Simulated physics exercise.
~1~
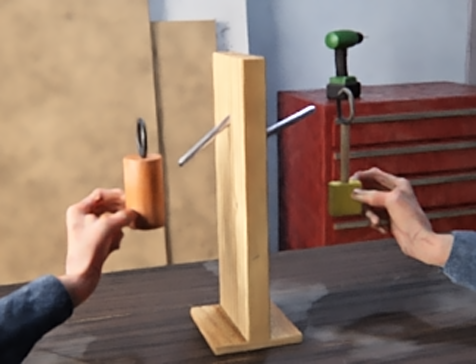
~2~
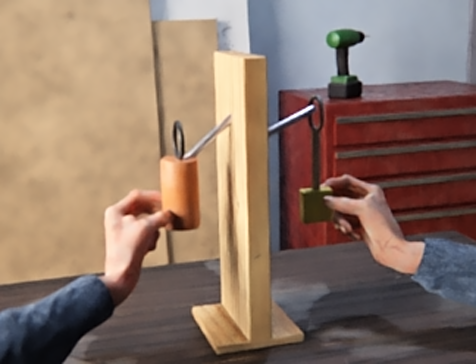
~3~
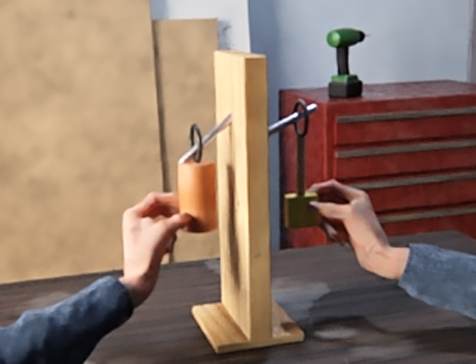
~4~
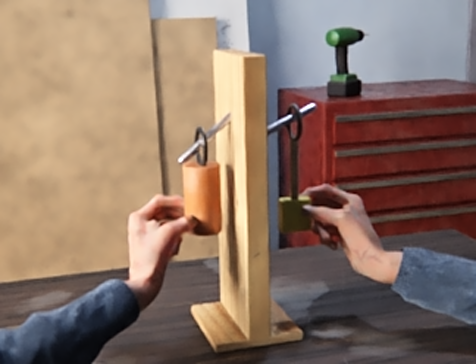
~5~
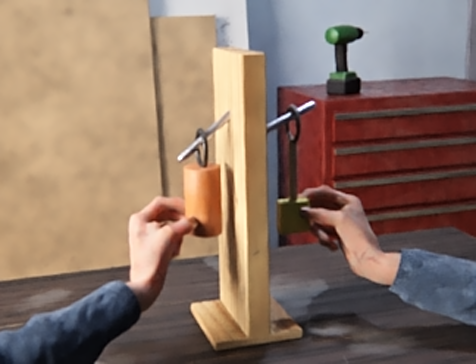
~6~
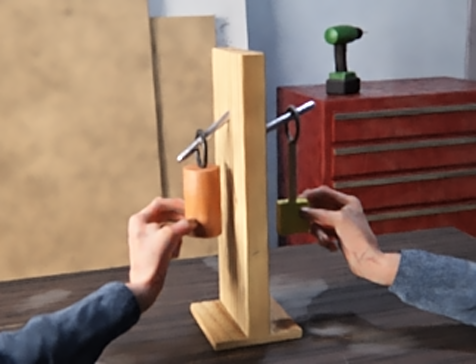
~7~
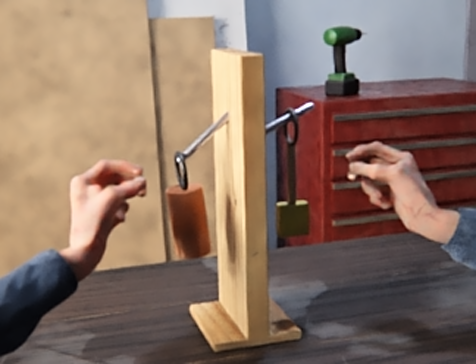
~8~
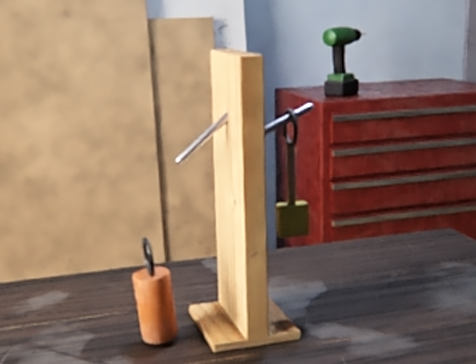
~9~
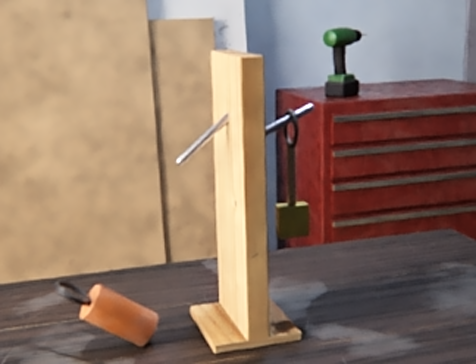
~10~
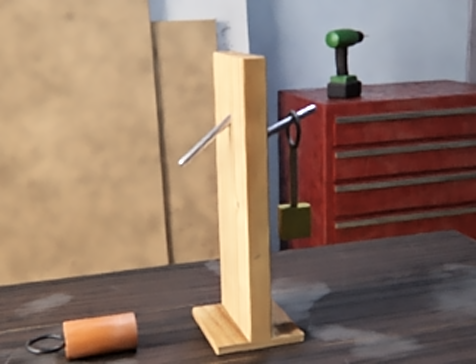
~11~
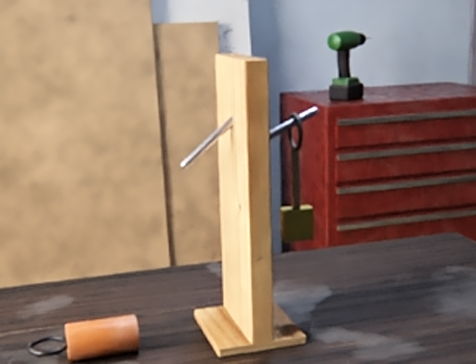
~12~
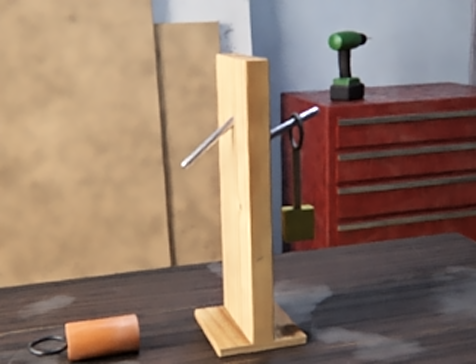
In a workshop with a red tool chest and a green drill behind, a wooden stand with a metal peg on each side rests on a dark table. Two hands bring in an orange cylinder on the left and a small yellowish block on the right, each with a dark ring, and slip the rings over the pegs. The hands hold them briefly, then let go and draw back. The orange piece slides down its sloping peg and drops upright to the table. It tips over to the left and lies on its side, while the yellowish one stays hanging.
